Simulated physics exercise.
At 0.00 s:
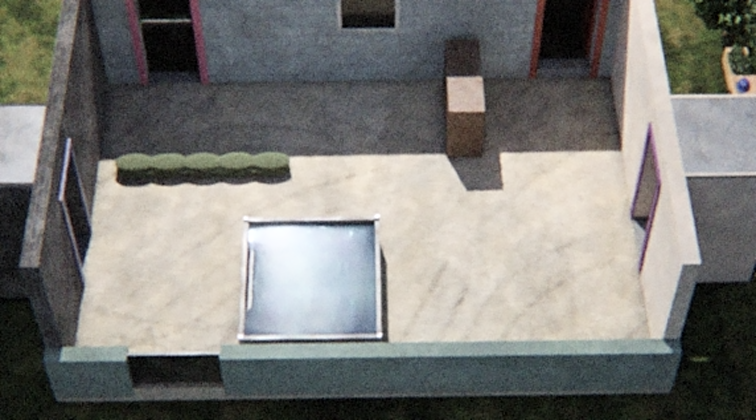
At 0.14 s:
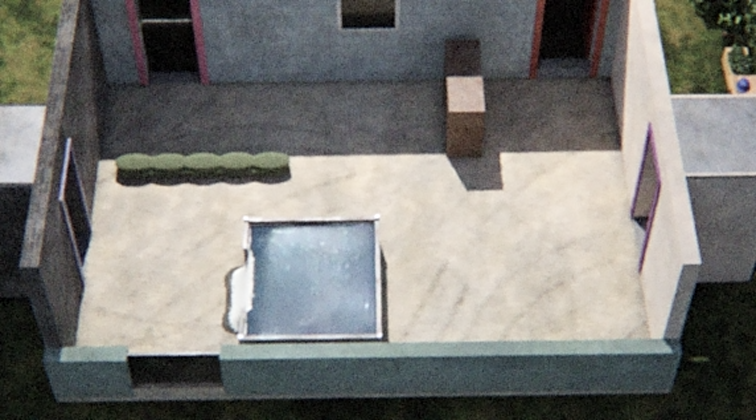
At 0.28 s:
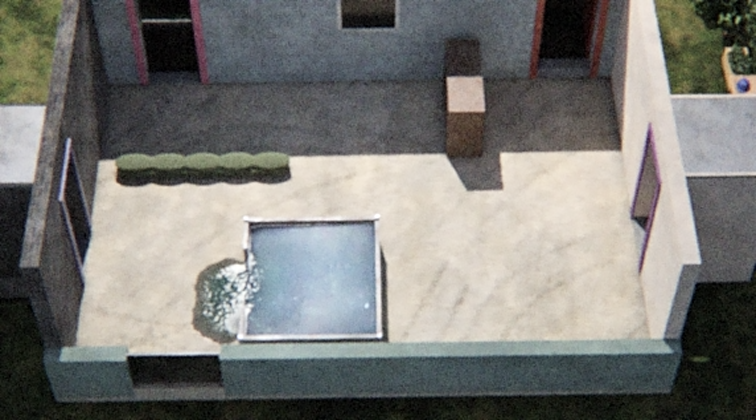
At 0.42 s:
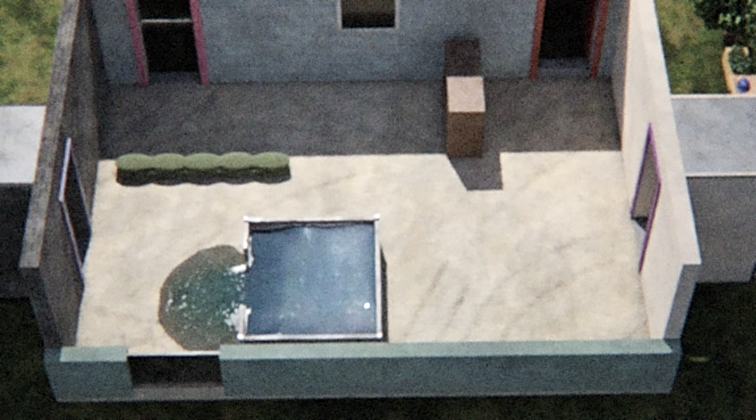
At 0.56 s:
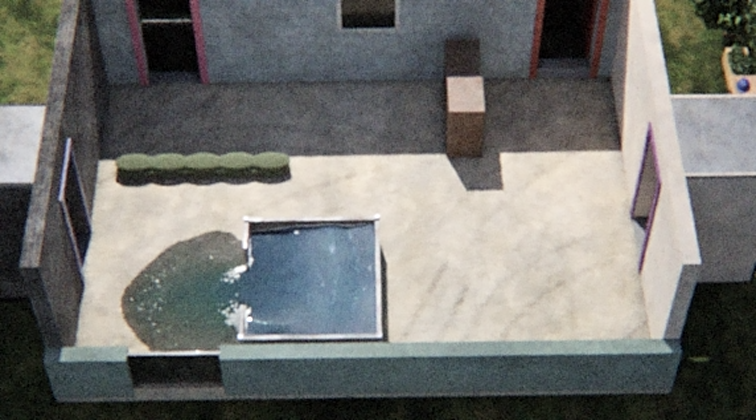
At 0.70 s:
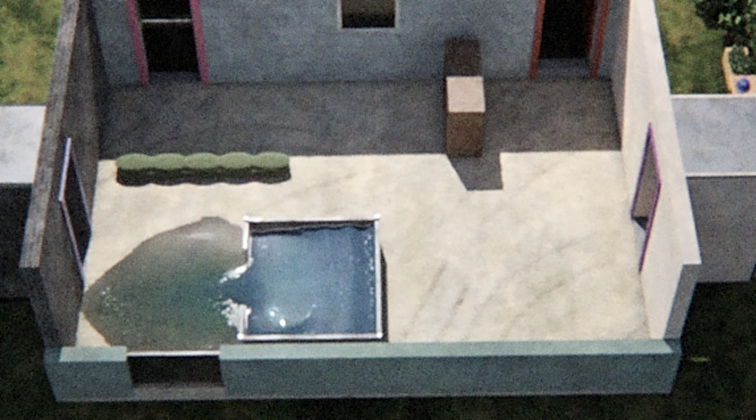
Water sits still and bright in a square tank in a walled yard, then bursts through the tank's left side. It splashes onto the pale paving and spreads leftward in a widening dark puddle, reaching near the left wall and the gap in the front wall as the tank's level drops slightly.
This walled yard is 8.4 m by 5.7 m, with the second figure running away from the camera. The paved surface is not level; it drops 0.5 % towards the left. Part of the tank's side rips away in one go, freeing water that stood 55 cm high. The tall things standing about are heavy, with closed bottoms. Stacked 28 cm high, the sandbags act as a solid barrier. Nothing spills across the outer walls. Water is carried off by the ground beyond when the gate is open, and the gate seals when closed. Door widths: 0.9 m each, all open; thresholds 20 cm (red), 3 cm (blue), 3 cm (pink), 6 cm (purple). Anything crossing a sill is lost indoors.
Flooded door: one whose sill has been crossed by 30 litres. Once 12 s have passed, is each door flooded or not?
The red door lets in less than the cap, the blue door lets in more than the cap, the pink door lets in more than the cap, the purple door lets in less than the cap.
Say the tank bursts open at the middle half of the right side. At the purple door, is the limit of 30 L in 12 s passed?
Note: Purple door, beyond the mark.
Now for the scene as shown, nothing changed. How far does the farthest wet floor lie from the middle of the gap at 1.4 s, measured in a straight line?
Some 3.0 m out.
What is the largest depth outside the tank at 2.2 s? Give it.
Max around 32 cm.
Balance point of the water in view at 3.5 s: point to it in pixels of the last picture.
About (221, 287).
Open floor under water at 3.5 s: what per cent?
Wet share: Near 25 percent.
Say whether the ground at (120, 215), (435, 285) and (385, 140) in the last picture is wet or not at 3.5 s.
First spot soaked, second bone dry, third bone dry.
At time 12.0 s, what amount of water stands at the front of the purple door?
Depth: ~ 2.0 cm.
After 1.4 s water covers 15 % of the floor and is deepest (42 cm) near (73, 375); red door not reached, blue door 12 cm at the sill, 24 L in, pink door not reached, purple door not reached.
After 2.2 s water covers 20 % of the floor and is deepest (32 cm) near (74, 365); red door not reached, blue door 17 cm at the sill, 110 L in, pink door not reached, purple door not reached.
After 3.5 s water covers 25 % of the floor and is deepest (20 cm) near (141, 322); red door not reached, blue door 15 cm at the sill, 220 L in, pink door 5 cm at the sill, 0 L in, purple door not reached.
After 7.0 s water covers 50 % of the floor and is deepest (15 cm) near (119, 189); red door not reached, blue door 10 cm at the sill, 384 L in, pink door 7 cm at the sill, 49 L in, purple door not reached.
After 12.0 s water covers 80 % of the floor and is deepest (9 cm) near (90, 245); red door not reached, blue door 9 cm at the sill, 514 L in, pink door 5 cm at the sill, 78 L in, purple door 2 cm at the sill, 0 L in.
